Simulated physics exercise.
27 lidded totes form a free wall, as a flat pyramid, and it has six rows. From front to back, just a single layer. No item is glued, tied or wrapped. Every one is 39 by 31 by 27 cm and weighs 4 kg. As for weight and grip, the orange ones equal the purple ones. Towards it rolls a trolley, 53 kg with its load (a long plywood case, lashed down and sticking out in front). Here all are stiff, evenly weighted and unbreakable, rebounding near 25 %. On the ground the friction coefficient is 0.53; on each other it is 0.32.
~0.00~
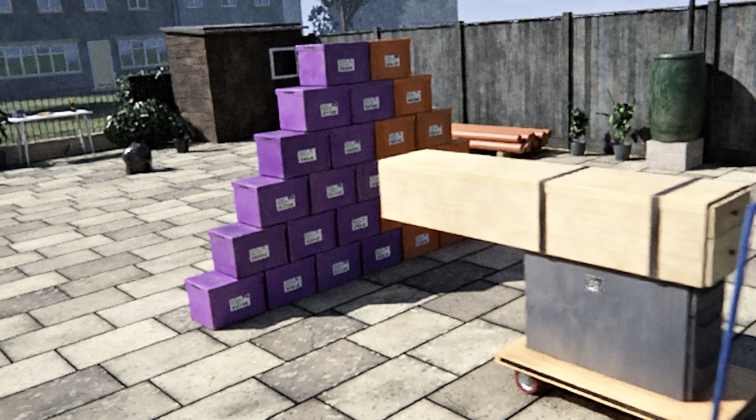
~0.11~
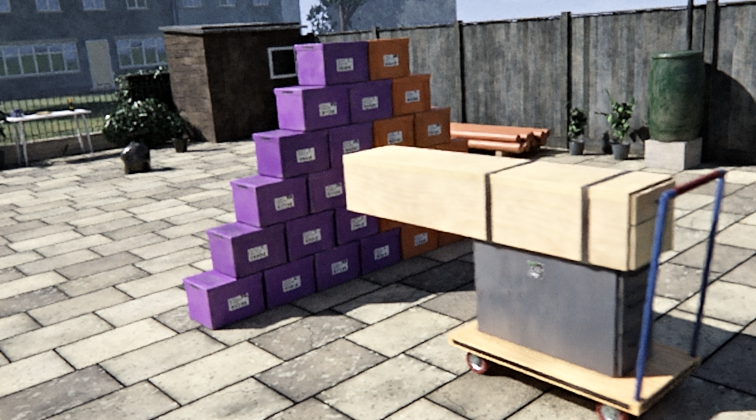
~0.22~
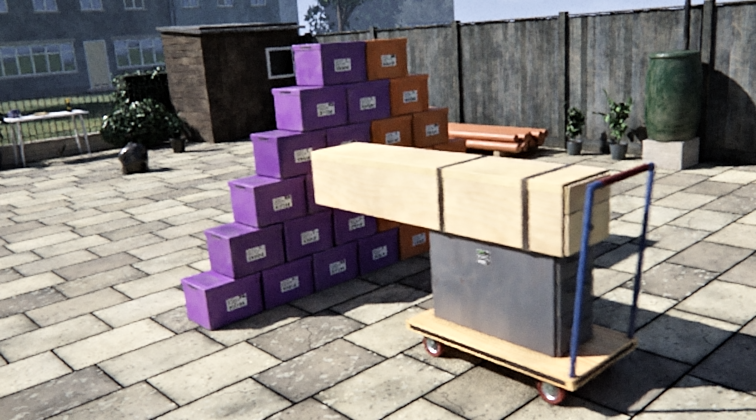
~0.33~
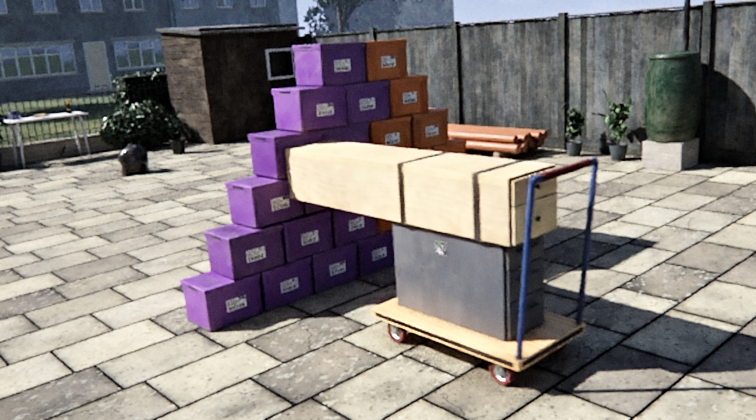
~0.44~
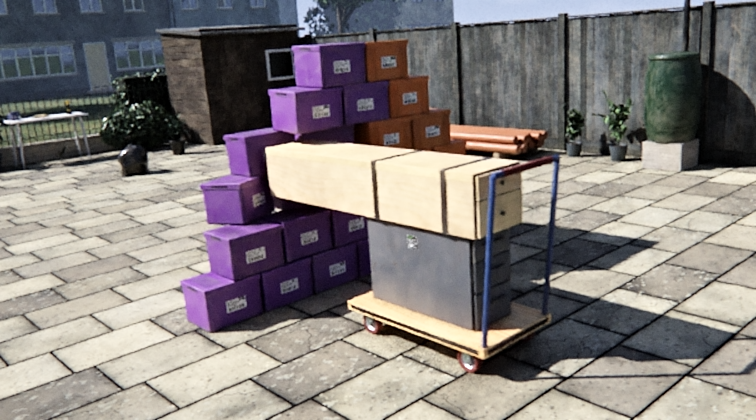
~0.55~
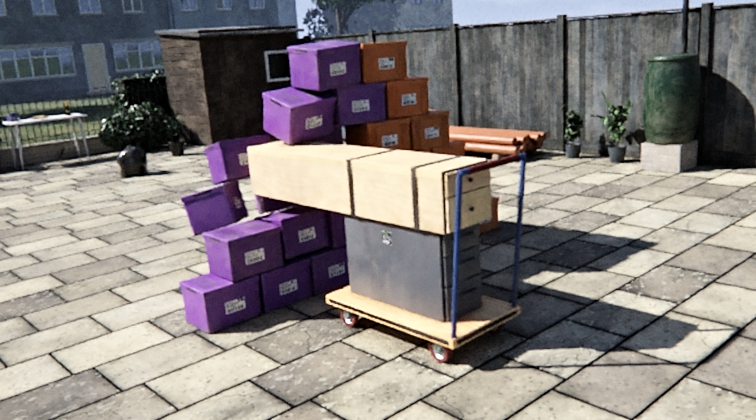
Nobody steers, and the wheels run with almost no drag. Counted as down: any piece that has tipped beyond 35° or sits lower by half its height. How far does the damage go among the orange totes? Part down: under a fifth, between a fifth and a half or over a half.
It adds up to below one fifth.
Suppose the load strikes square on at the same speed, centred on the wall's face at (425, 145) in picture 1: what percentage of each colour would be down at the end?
The orange ones would be 40 per cent down and the purple ones 10 per cent.
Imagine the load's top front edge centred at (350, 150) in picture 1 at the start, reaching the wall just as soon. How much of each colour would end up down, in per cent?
In that case orange 10, purple 50 per cent.
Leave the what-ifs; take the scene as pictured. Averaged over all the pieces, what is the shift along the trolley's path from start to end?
Averaged out, it's some 25 centimetres.
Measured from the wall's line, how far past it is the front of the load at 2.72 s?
Some 115 centimetres.
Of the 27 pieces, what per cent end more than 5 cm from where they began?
Shifted: 55 per cent.
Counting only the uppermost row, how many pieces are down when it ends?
Top row tally: 2.
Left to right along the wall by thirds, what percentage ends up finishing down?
I'd put it at 30 % left, 30 % middle and 0 % right.
Around 0.70 s, load 67 cm past the wall's line, still rolling; none of the 12 orange totes down (3 of 27 in all colours); top orange tote displaced 39 mm; top purple tote tipped 8°.
Around 1.00 s, load 1.04 m past the wall's line, still rolling; none of the 12 orange totes down (4 of 27 in all colours); top orange tote displaced 6 cm; top purple tote tipped 14°.
Around 1.66 s, load 1.14 m past the wall's line, still rolling; none of the 12 orange totes down (5 of 27 in all colours); top orange tote tipped 11°; top purple tote tipped 5°.
Around 2.72 s, load 1.13 m past the wall's line, still rolling; 1 of the 12 orange totes down (7 of 27 in all colours); top orange tote tipped 51°, 1.17 m lower; top purple tote on its side.
Finally (3.9 s), load 1.13 m past the wall's line, stopped; 1 of the 12 orange totes down (7 of 27 in all colours); top orange tote on its side; top purple tote on its side. That is 8 per cent. Seen by the last camera, middles, top orange tote near (567, 256), top purple tote near (275, 121).
